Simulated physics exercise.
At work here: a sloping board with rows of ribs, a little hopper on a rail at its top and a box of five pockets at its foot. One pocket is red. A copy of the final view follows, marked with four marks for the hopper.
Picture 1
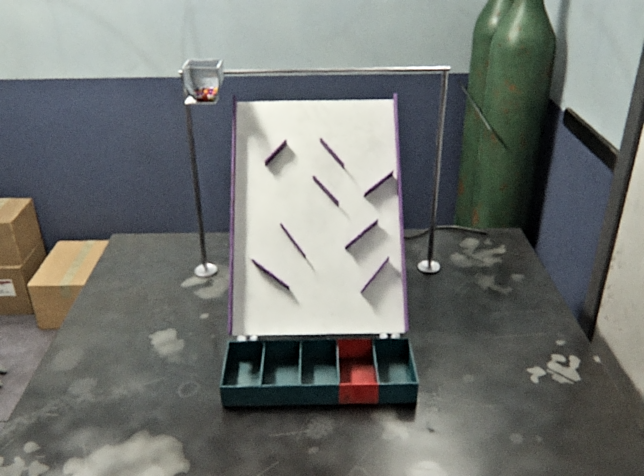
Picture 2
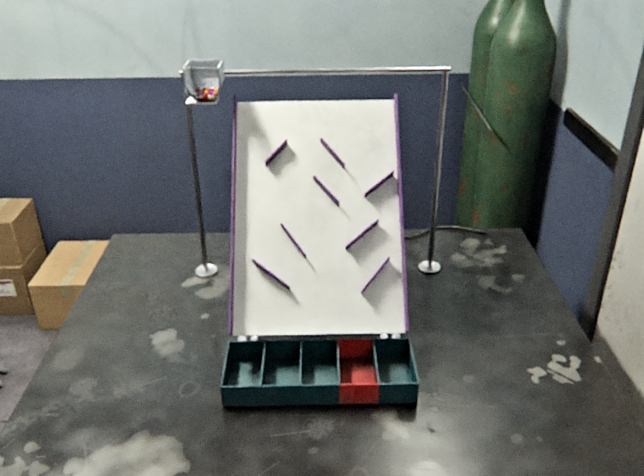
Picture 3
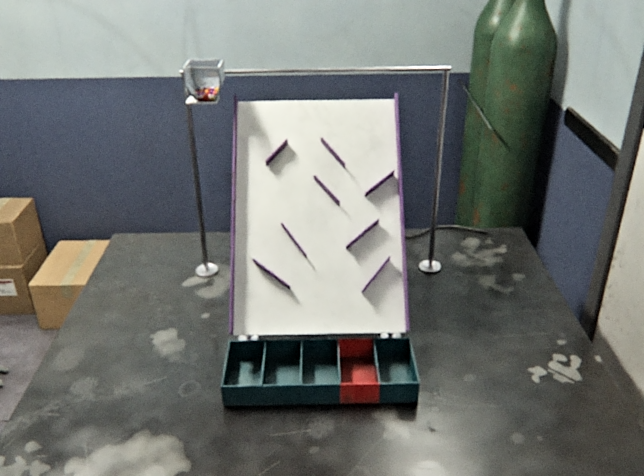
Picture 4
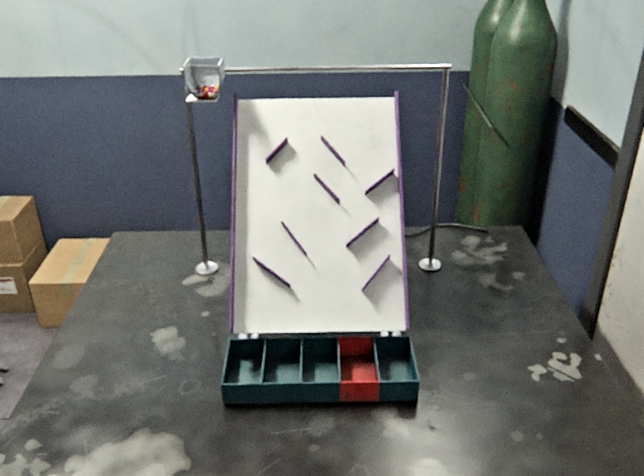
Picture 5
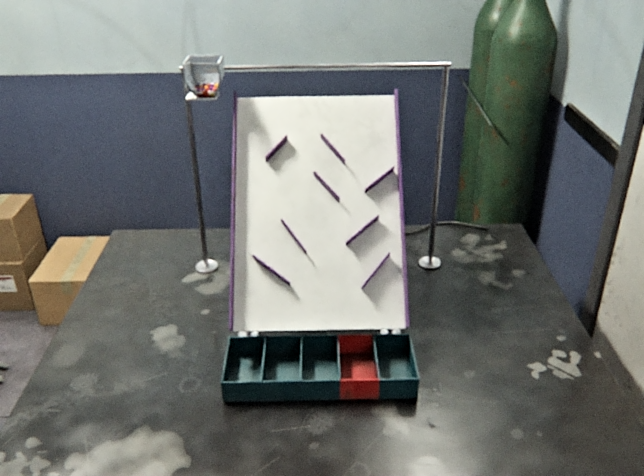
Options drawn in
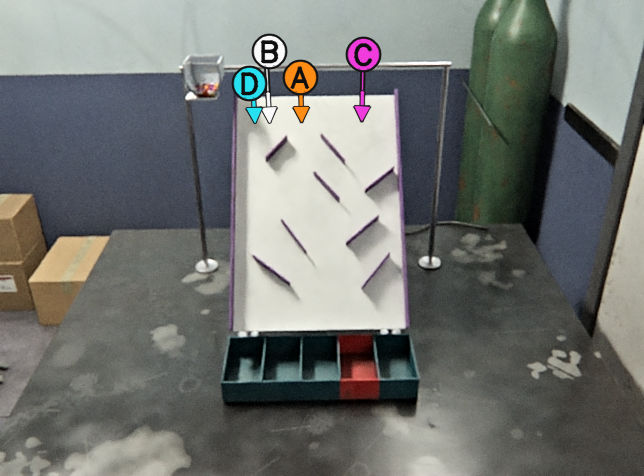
The clip opens on a sloping white board with angled purple ribs, a small hopper holding red pieces on the rail at its upper left, and a row of five pockets below, one of them red. Through to the close, the hopper and its contents stay put, and nothing visibly moves.
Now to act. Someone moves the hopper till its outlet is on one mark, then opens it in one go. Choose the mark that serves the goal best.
Go for A.
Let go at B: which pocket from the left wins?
It is the first one.
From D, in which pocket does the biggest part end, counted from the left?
The first.
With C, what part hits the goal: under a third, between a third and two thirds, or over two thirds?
Mark C gives under a third.
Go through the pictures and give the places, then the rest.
In the first picture, hopper at (205, 93), round plastic beads, door shut.
In the second picture, ribs (265, 162) to (287, 140), (321, 138) to (345, 165), (314, 176) to (339, 203).
In the third picture, ribs (366, 193) to (394, 171), (282, 223) to (306, 255), (347, 246) to (379, 219).
In the fourth picture, ribs (253, 257) to (290, 285), (363, 289) to (390, 255).
In the fifth picture, red pocket at (360, 388), number 4 of 5 from the left.
On the marked copy, mark A meets the board at (301, 116); mark B meets the board at (269, 117); mark C meets the board at (361, 115); mark D meets the board at (254, 117).
Choosing A, about a third in the red pocket, about half in other pockets, a small part outside the box.
Choosing B, a stray few in the red pocket, most in other pockets, about a quarter outside the box.
Choosing C, a stray few in the red pocket, most in other pockets, about a quarter outside the box.
Choosing D, a small part in the red pocket, most in other pockets, a small part outside the box.
